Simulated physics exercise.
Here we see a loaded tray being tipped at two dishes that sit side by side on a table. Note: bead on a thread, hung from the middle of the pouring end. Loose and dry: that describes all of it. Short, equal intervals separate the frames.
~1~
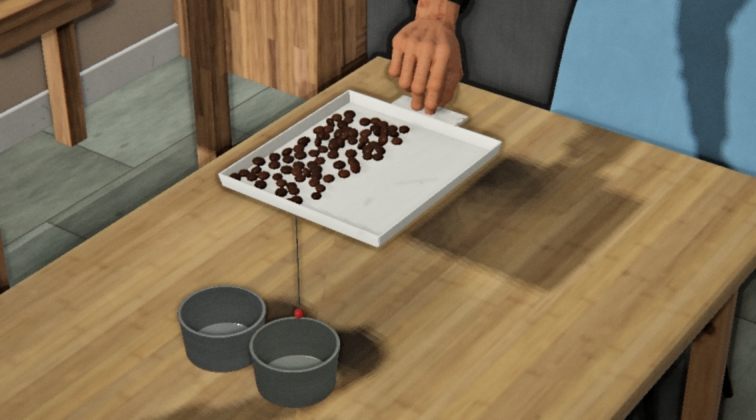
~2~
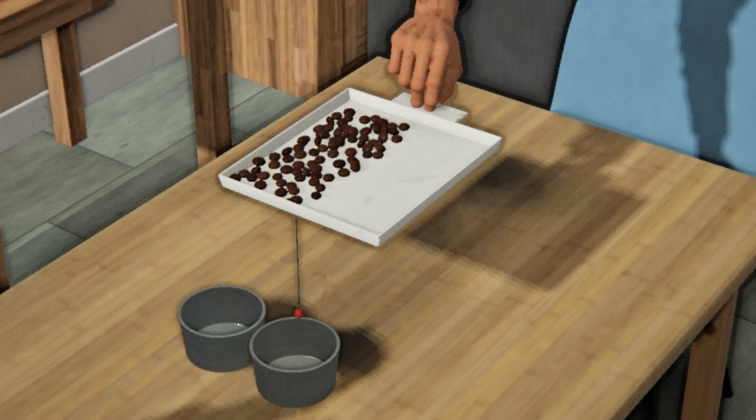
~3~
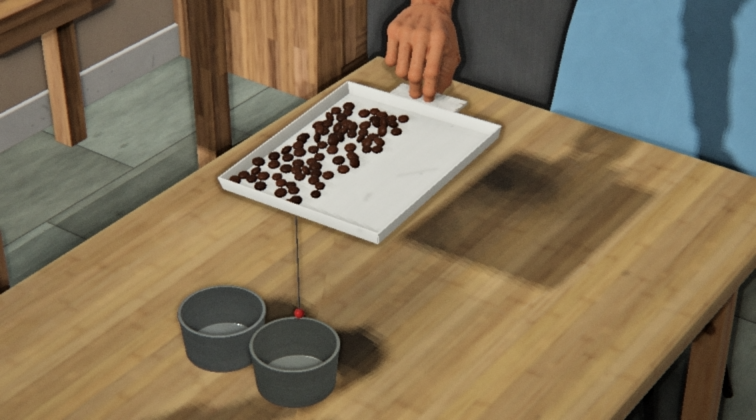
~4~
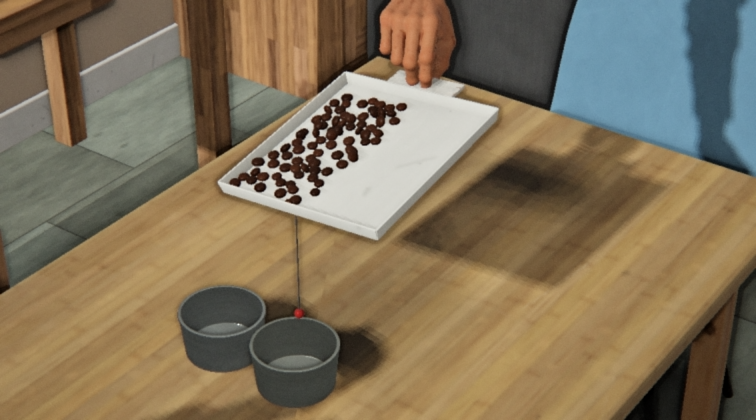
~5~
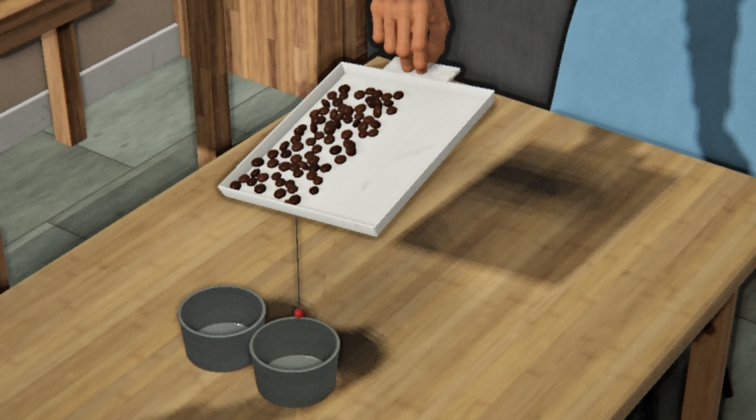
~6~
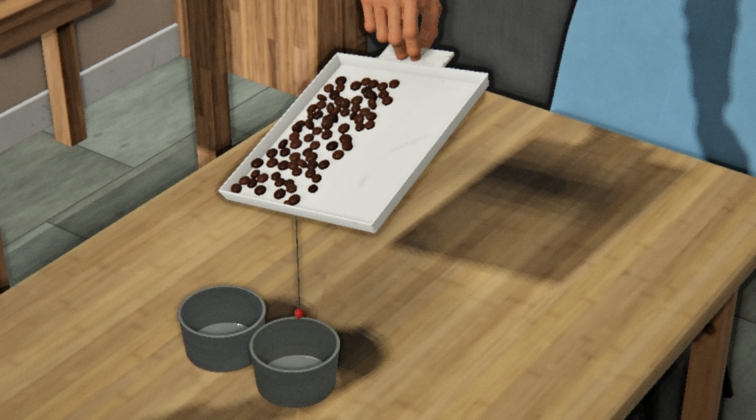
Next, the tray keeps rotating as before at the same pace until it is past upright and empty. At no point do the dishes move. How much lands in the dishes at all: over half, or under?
Catch is a majority.
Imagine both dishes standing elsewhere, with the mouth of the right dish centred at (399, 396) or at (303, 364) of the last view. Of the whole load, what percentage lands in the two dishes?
About 0% on the first try and 20% on the second.
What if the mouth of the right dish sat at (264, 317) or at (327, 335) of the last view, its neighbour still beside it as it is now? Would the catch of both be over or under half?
In the first position past half, in the second past half.
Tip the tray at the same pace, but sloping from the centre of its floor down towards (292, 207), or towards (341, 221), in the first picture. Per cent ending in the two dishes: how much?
Respectively 70 % and 20 %.
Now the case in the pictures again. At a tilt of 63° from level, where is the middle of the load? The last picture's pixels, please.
Near (264, 171).
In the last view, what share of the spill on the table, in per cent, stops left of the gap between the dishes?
I make it about 60 percent or so.
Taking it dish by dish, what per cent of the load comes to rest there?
Near 80 in a hundred for the left dish; near 0 for the right dish.
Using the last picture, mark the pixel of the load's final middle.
I'd place the middle at about (224, 337).
Just after the last frame, tray tipped steeply; every one on the tray.
A moment on, tray tipped past a quarter turn; about a tenth on the tray; just a few in the right dish; roughly two thirds in the left dish; about a tenth outside both; roughly a quarter in the air.
Further on, tray tipped past a quarter turn; just a few in the right dish; the larger part in the left dish; roughly a quarter outside both.
When it is over, tray tipped past a quarter turn; just a few in the right dish; the larger part in the left dish; roughly a quarter outside both.
